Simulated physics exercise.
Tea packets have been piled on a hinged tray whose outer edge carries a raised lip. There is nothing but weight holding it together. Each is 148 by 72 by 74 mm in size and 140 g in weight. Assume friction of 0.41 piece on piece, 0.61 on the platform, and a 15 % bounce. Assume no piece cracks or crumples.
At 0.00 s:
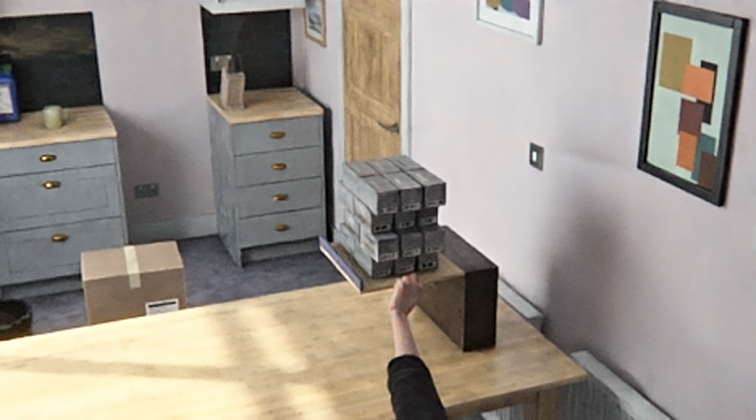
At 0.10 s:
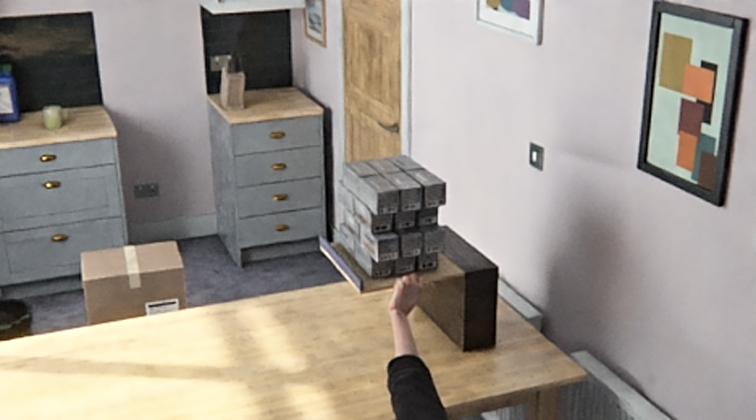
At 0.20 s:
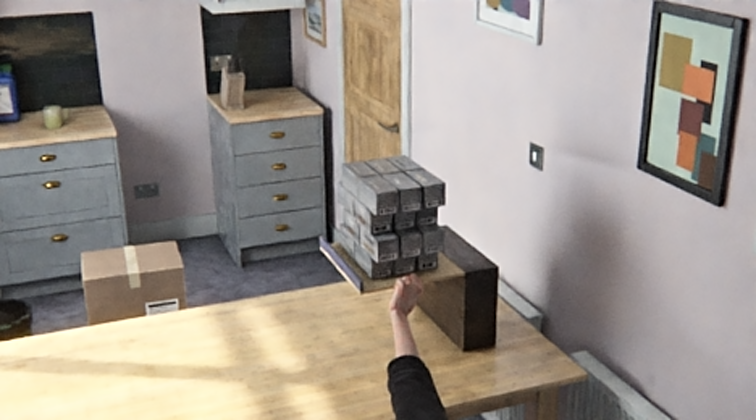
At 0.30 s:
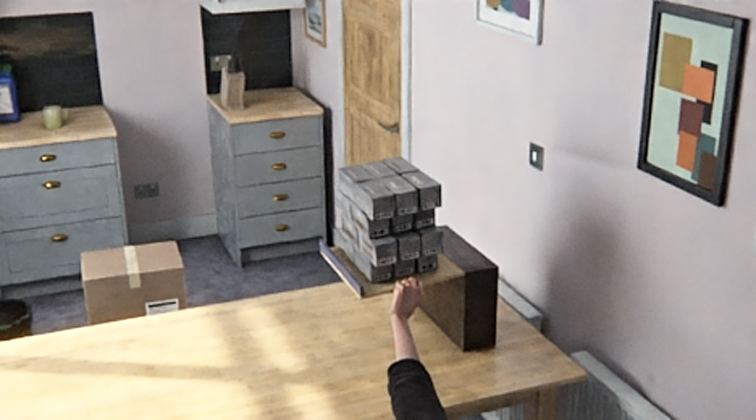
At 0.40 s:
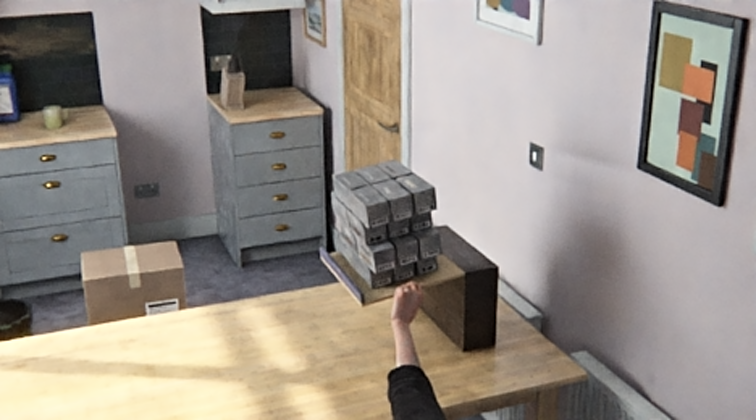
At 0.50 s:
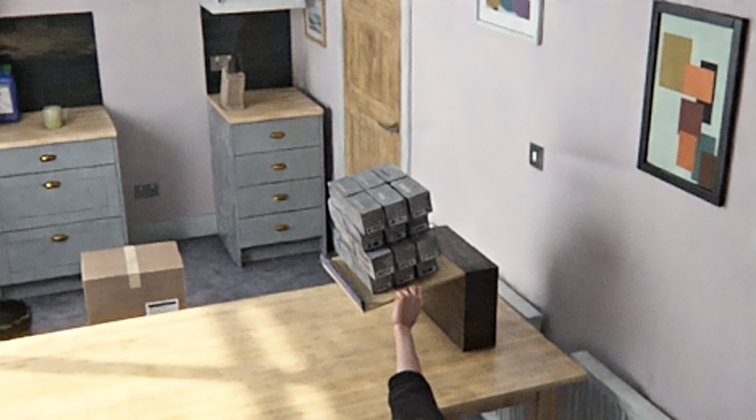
We see grey packets stacked on a tray at the edge of a wooden table, a hand touching its near side. The tray stays level at first, then tilts gradually, and the stack leans with it without sliding.
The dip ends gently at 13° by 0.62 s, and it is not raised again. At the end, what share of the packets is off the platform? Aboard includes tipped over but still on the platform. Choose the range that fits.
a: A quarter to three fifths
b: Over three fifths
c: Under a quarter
a, A quarter to three fifths.
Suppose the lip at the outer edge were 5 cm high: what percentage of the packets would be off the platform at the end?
You'd get 50 in a hundred.
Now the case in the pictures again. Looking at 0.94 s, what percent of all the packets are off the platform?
0 %.
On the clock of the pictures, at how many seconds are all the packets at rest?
Settling time: Near 1.5 s.
After 0.94 s, slope 13°; none of the 24 packets off the platform, 24 disturbed.
After 1.16 s, slope 13°; 10 of the 24 packets off the platform.
In the end (1.8 s), slope 13°; 12 of the 24 packets off the platform. That is 50 per cent.
